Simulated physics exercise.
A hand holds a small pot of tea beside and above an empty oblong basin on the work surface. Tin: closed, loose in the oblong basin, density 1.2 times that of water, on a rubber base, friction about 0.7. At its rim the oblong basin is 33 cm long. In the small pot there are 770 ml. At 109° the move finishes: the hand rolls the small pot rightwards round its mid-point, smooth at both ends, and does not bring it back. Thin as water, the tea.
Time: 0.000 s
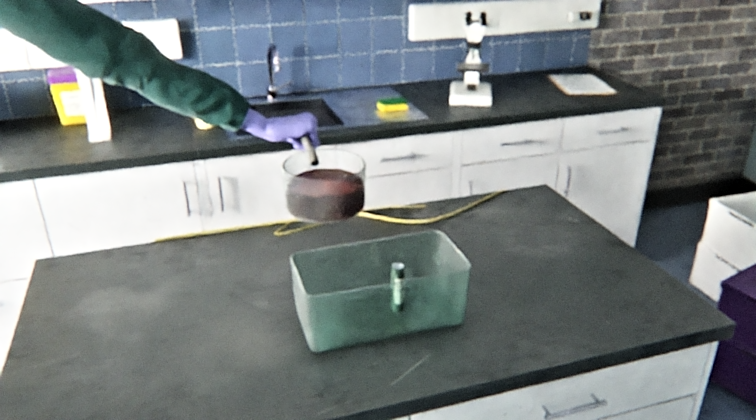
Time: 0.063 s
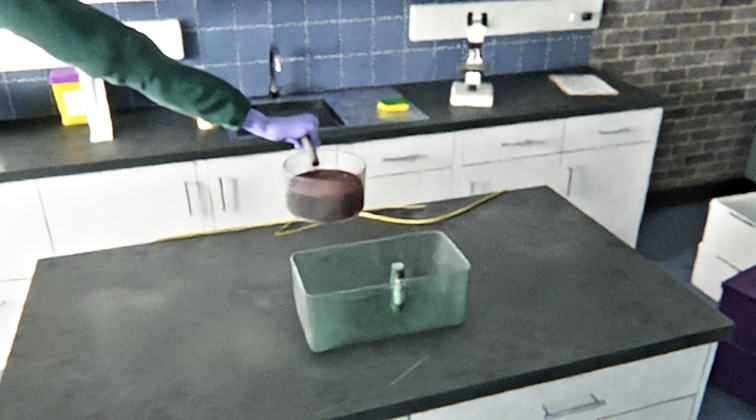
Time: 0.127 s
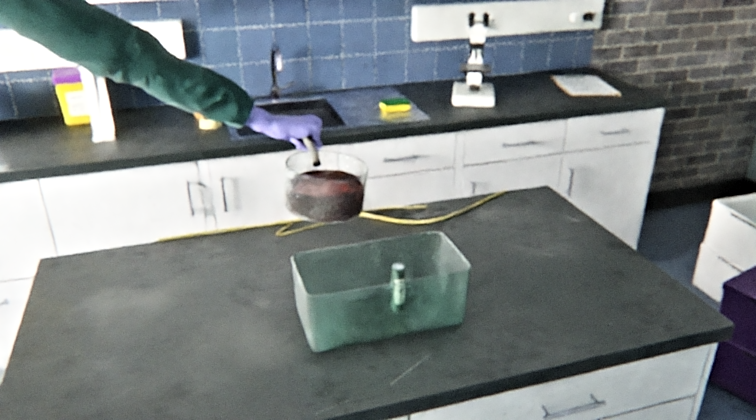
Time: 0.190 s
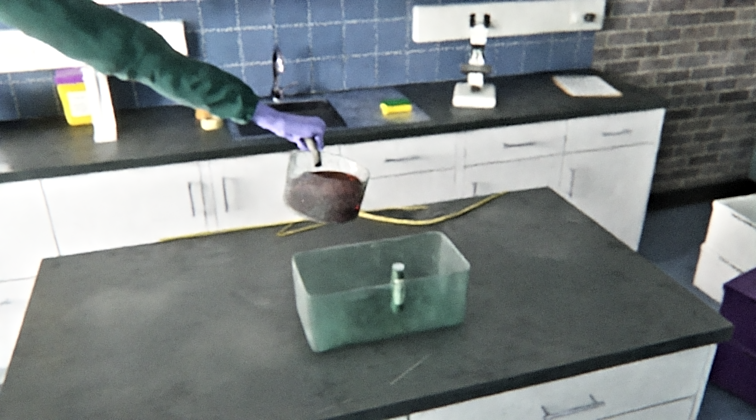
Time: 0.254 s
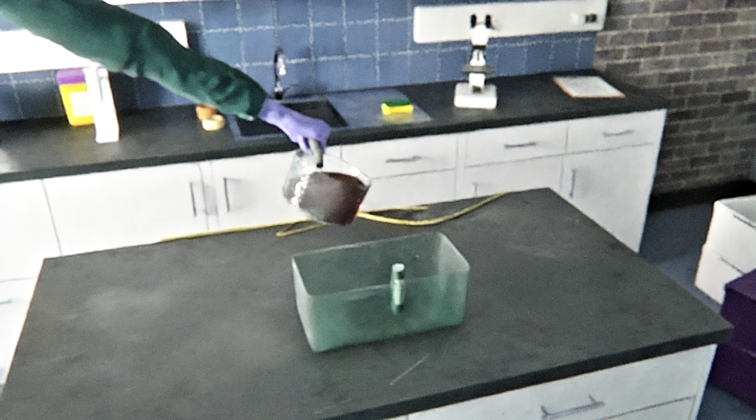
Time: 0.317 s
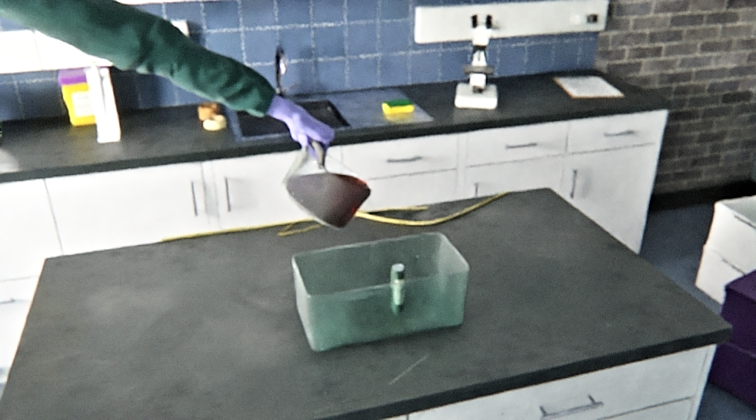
The clip shows a purple-gloved hand holding a small clear pot of dark liquid above an oblong, greenish basin on a dark work surface, first nearly level, then rolling the pot steadily rightwards into a marked tilt.
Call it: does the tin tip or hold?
It tips.
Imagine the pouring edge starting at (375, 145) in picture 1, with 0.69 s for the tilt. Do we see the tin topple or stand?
Then it goes over.
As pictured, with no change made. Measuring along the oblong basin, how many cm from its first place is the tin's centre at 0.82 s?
Estimate: Around 1 cm.
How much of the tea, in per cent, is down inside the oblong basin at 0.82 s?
The fraction sits near 82 in a hundred.
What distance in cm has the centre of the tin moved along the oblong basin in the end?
The middle of the tin ends some 7.0 cm along the basin.
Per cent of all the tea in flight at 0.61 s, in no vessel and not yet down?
Around 48 in a hundred.
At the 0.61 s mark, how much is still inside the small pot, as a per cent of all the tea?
Close to 34 in a hundred.
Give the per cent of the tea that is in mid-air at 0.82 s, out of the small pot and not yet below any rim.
In-air share: About 12 %.
Then, 0.61 s in, the tilt is 95° and 34 per cent is still to pour; the tin stands where it began.
Then, 0.82 s in, the tilt is 109° and 7 per cent is still to pour; the tin stands 1 cm from where it began.
Then, 1.05 s in, the tilt is 109° and 0 per cent is still to pour; the tin leans 41°.
Then, 1.29 s in, the tilt is 109° and 0 per cent is still to pour; the tin lies on its side.
Finally, the tin lies on its side.
